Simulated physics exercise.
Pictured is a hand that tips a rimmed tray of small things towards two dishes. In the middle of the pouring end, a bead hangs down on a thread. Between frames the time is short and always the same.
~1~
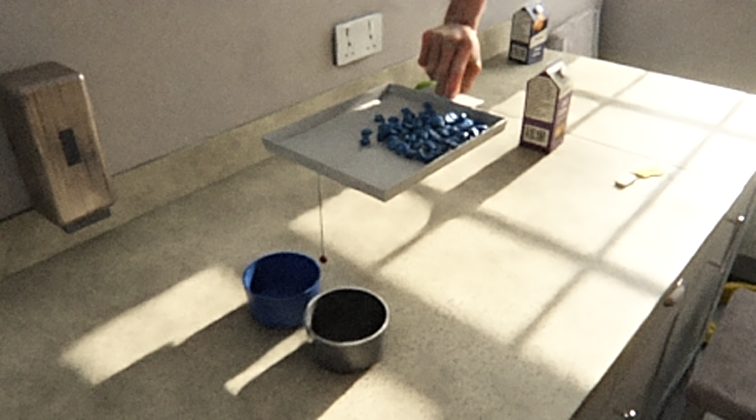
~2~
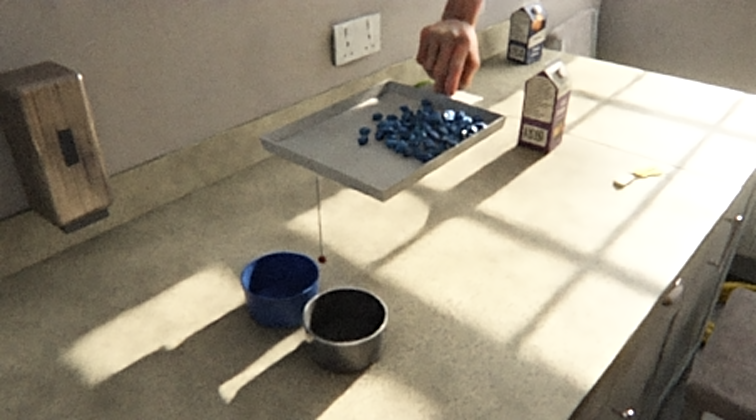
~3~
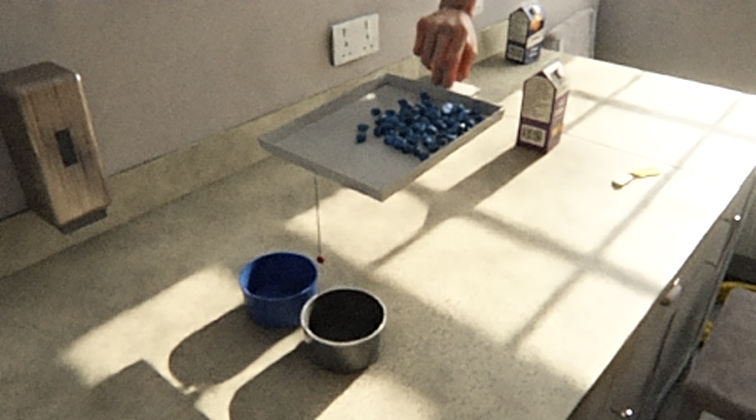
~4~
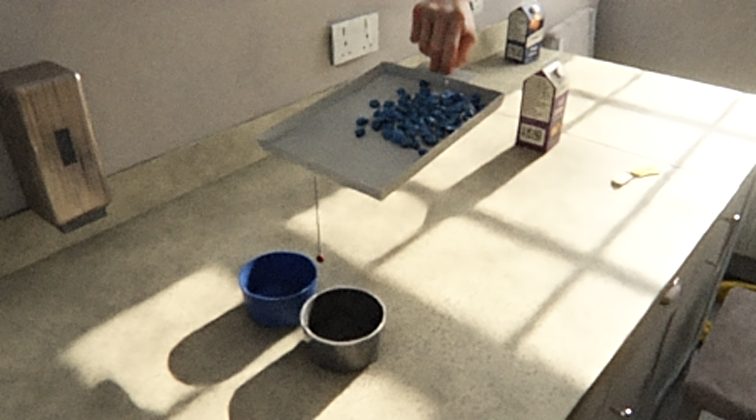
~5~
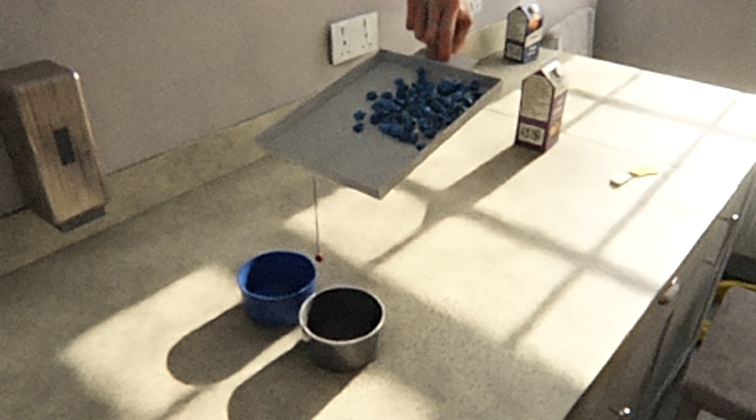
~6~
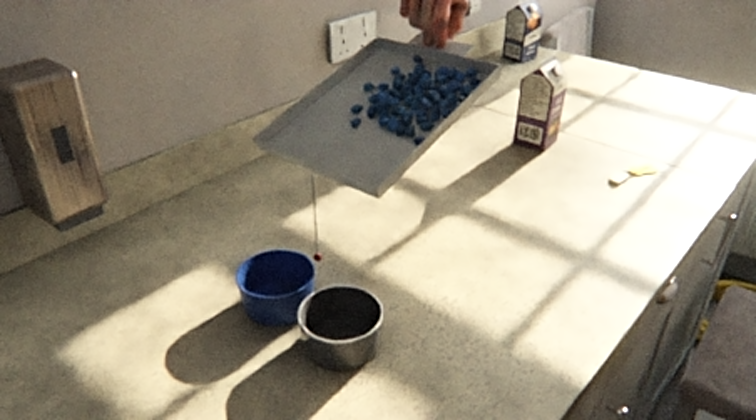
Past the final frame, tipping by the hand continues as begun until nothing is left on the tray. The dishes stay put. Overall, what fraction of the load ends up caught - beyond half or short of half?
Beyond half.
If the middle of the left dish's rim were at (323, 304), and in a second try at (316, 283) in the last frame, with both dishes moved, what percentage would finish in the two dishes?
In order: 40 percent and 40 percent.
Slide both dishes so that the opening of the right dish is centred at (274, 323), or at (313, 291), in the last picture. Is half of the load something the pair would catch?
Try 1: A minority of it. Try 2: A majority of it.
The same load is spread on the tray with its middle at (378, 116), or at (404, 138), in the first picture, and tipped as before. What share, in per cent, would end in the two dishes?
About 70 %, then about 70 %.
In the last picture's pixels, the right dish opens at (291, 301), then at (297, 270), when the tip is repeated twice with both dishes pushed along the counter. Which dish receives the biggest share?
Result, try one: The dish further right; try two: The dish further right.
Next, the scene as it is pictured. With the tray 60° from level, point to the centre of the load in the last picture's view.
Roughly at (319, 162).
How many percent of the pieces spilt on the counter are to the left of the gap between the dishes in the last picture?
It amounts to some 100 percent.
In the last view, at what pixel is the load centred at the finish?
Near pixel (282, 306).
Soon after the last picture, tray tipped steeply; most on the tray; a small part in the air.
A little later, tray tipped right over; about half on the tray; a small part in the right dish; a small part in the left dish; a small part outside both; a small part in the air.
Later still, tray tipped past a quarter turn; about a quarter in the right dish; about half in the left dish; about a quarter outside both.
At rest, tray tipped past a quarter turn; about a quarter in the right dish; about half in the left dish; about a quarter outside both.
